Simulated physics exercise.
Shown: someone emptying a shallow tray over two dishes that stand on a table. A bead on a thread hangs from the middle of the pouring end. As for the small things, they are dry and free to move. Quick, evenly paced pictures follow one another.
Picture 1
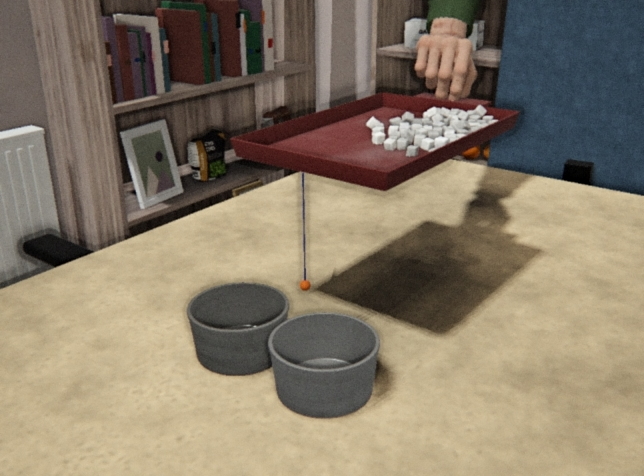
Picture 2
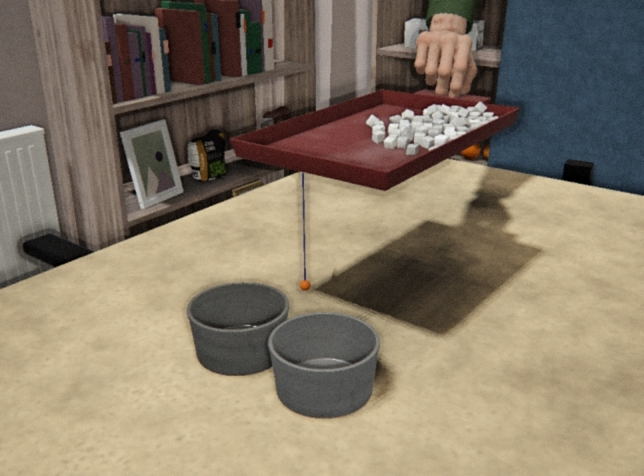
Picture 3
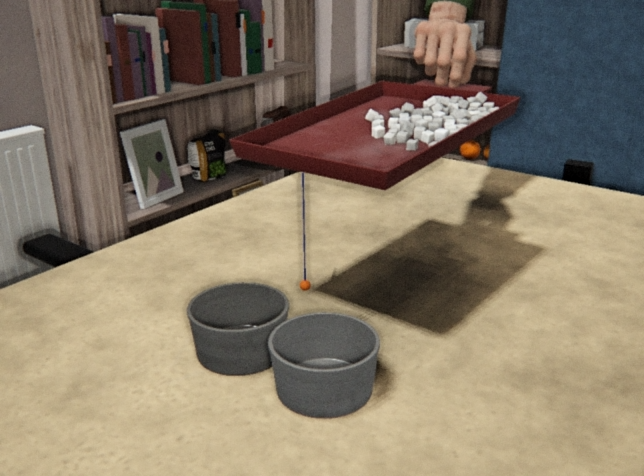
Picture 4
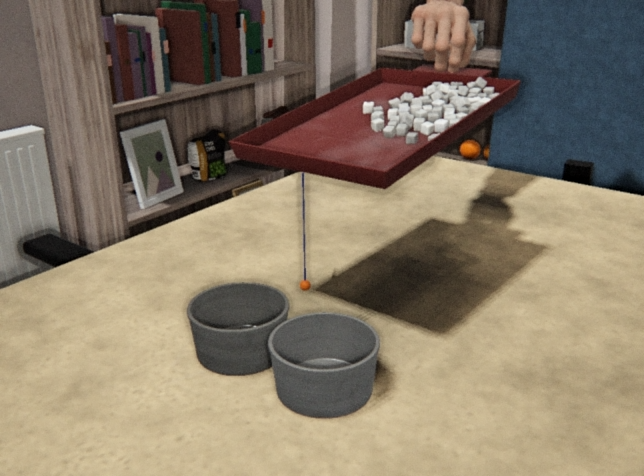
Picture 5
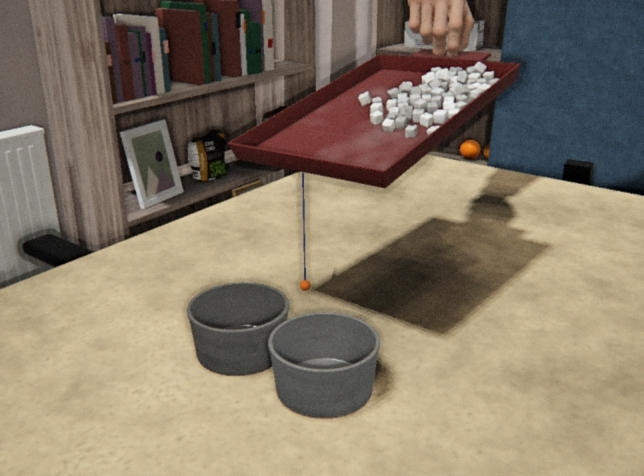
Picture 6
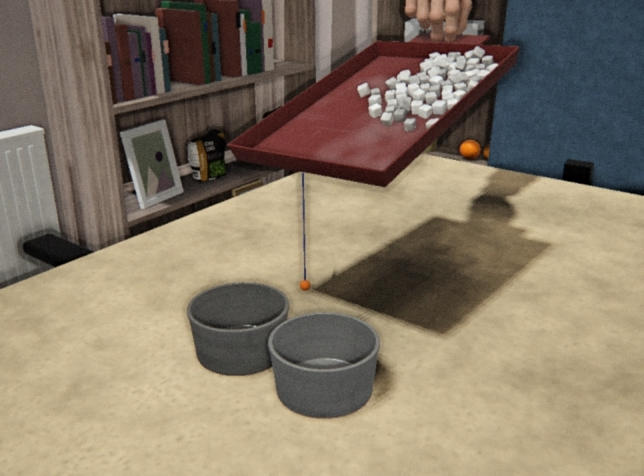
A dark red tray heaped with white cubes tilts gradually above a pale, mottled tabletop, viewed from slightly above in a room with wooden bookshelves and a blue panel. Two grey dishes stand below, near an orange bead hanging on a thread. A hand raises the tray's far end, its near left corner lowest, while the cubes shift slightly and the camera stays still.
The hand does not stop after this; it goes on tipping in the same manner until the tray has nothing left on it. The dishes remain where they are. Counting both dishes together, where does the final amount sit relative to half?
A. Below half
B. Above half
(B) Above half.
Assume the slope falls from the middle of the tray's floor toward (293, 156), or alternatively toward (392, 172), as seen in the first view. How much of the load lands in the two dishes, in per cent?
The first try gives close to 60 percent; the next gives 30 percent.
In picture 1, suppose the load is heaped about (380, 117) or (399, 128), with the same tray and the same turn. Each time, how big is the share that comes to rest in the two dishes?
You'd get near 70 percent first and near 70 percent next.
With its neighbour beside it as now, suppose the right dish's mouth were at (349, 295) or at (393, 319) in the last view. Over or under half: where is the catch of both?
Well, not up to half at the first spot and not up to half at the second.
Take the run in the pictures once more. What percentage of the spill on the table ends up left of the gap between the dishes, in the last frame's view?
It works out at some 80 percent.
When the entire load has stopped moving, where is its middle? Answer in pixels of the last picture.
Close to (232, 350), more or less.
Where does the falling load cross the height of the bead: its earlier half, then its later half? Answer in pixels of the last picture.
The opening part goes through (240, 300); what follows goes through (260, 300).
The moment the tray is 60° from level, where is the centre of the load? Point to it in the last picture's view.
The load is centred around (292, 151).
Soon, tray tipped steeply; most on the tray; a stray few in the left dish; a small part in the air.
A while on, tray tipped right over; about half on the tray; a small part in the right dish; about a quarter in the left dish; about a quarter outside both.
Towards the end, tray tipped past a quarter turn; about a quarter in the right dish; about half in the left dish; about a quarter outside both.
Finally, tray tipped past a quarter turn; about a quarter in the right dish; about half in the left dish; about a quarter outside both.
